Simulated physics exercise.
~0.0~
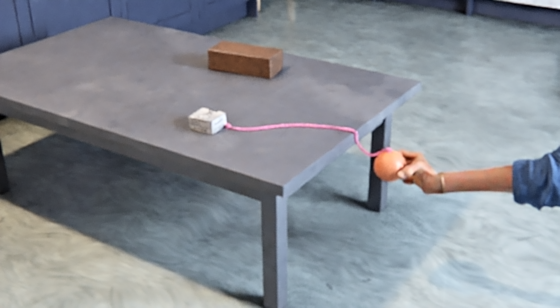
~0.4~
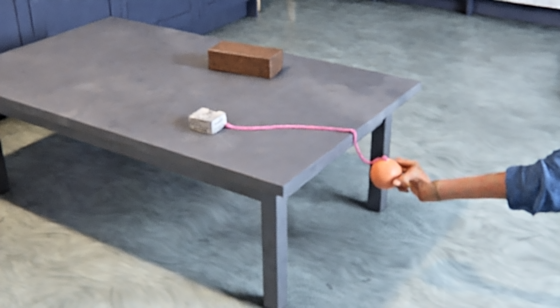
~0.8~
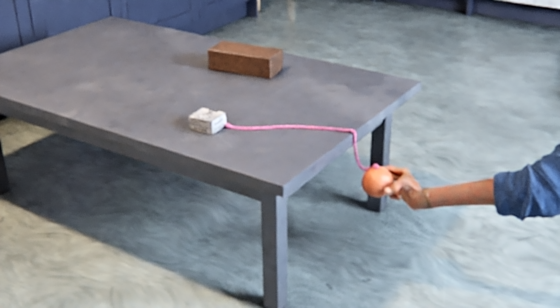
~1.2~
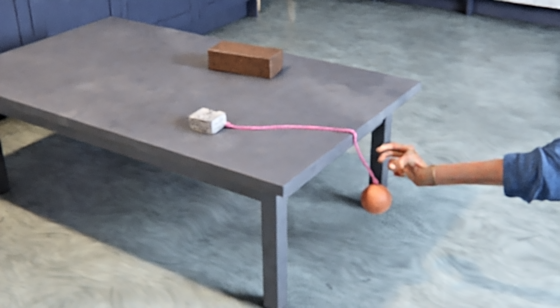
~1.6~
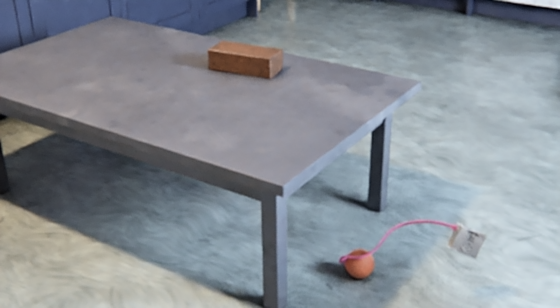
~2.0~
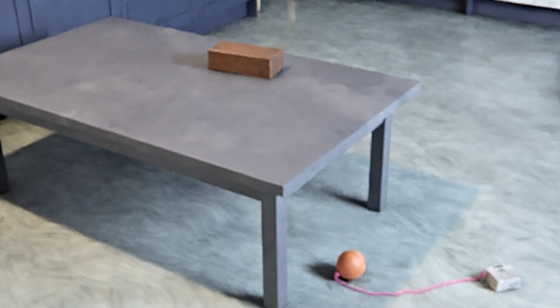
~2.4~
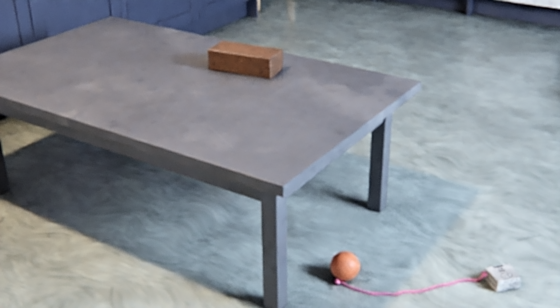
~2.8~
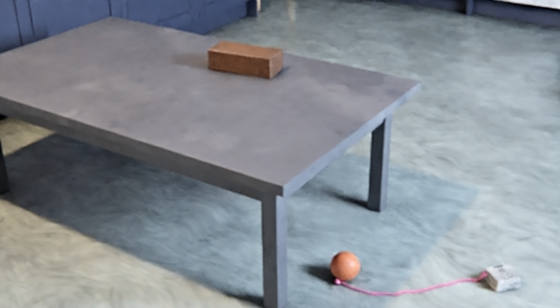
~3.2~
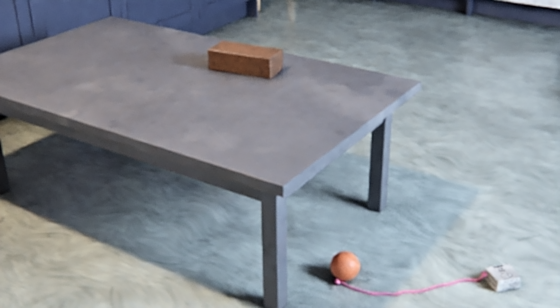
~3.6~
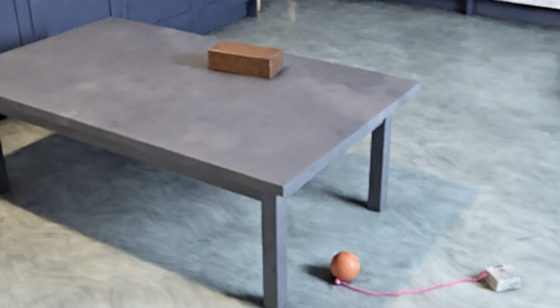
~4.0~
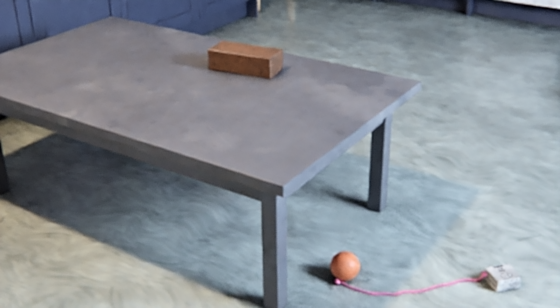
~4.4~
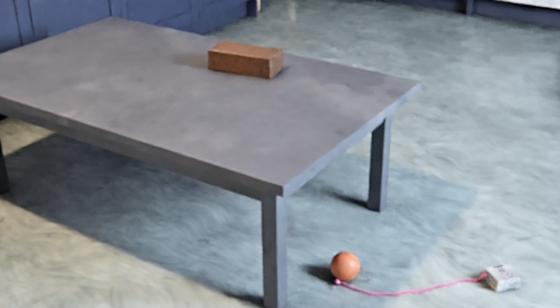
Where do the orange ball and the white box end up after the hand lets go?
The orange ball ends up on the floor, and the white box is pulled over the table's edge and comes to rest on the floor to the right of the ball.
